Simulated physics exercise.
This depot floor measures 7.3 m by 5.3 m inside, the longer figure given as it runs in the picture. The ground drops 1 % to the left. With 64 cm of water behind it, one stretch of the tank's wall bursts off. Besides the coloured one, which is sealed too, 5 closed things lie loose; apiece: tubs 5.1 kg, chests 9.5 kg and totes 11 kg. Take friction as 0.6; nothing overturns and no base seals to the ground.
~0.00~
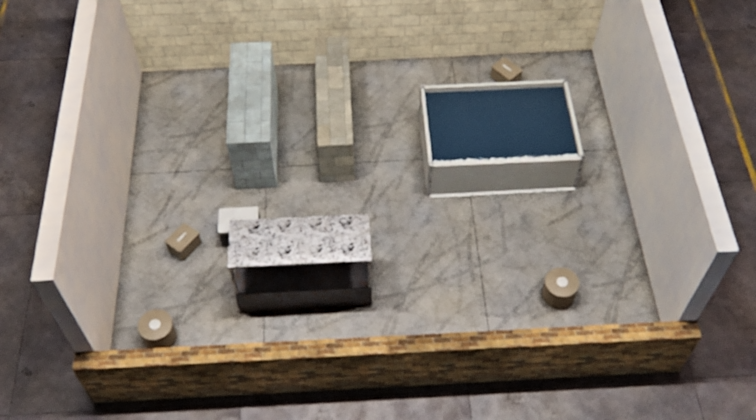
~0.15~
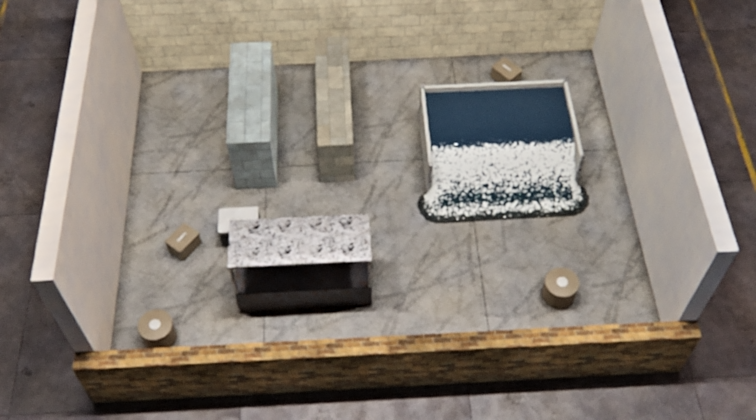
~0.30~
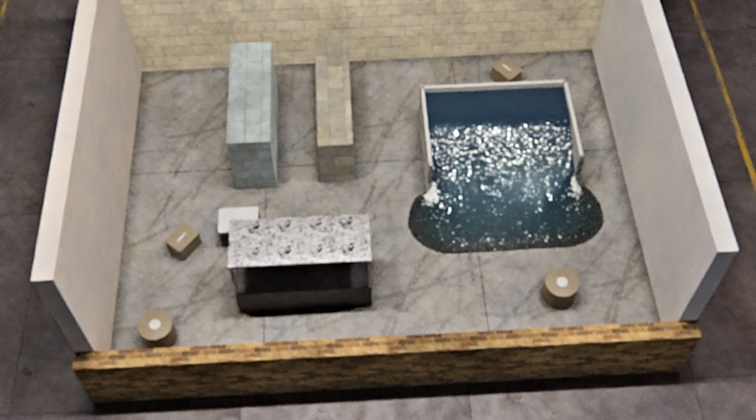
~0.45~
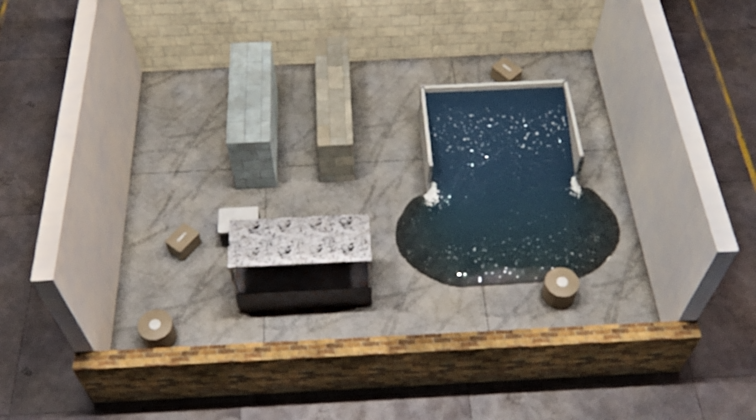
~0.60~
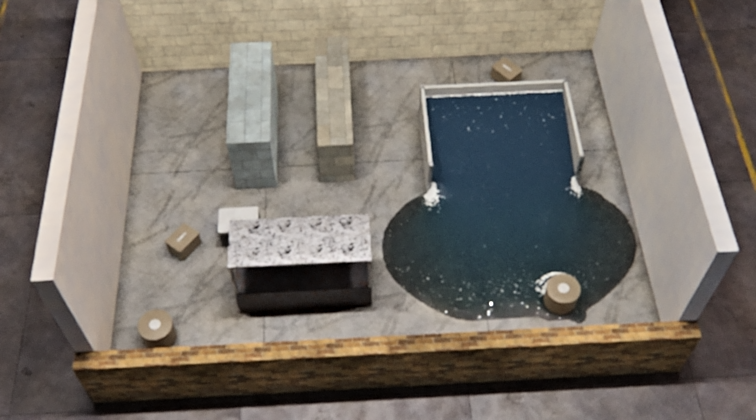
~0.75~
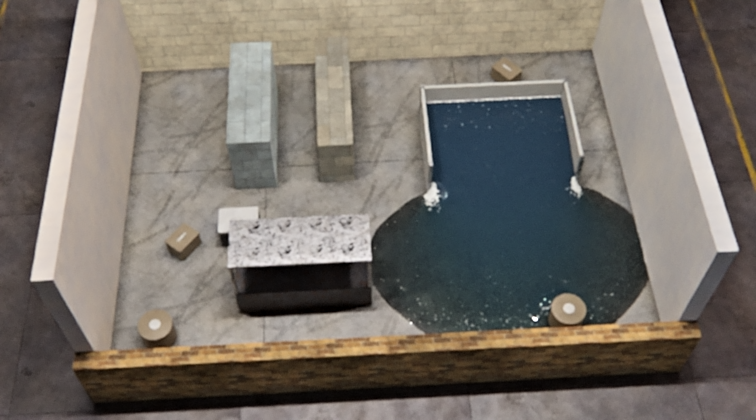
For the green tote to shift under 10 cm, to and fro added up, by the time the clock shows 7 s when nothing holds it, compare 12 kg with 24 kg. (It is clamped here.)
I expect that the smaller load will do.
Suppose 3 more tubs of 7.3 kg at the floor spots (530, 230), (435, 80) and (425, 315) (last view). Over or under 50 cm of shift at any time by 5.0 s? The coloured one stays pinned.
In turn: Past it, short of it, over.
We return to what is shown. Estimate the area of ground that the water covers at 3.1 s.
Roughly 18 m2.
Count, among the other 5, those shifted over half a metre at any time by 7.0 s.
That makes 2.
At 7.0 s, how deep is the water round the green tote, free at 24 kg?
About 3 cm.
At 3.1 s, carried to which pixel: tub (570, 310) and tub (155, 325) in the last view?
Around (614, 234) and (122, 315).
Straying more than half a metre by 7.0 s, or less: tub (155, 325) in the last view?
Answer: Over.
After 1.4 s the green tote would be 0 cm from its start with 12 kg and 0 cm from its start with 24 kg; 2 cm of water round it then.
After 3.1 s the green tote would be 0 cm from its start with 12 kg and 0 cm from its start with 24 kg; 3 cm of water round it then.
After 4.9 s the green tote would be 0 cm from its start with 12 kg and 0 cm from its start with 24 kg; 4 cm of water round it then.
After 7.0 s the green tote would be 0 cm from its start with 12 kg and 0 cm from its start with 24 kg; 3 cm of water round it then.
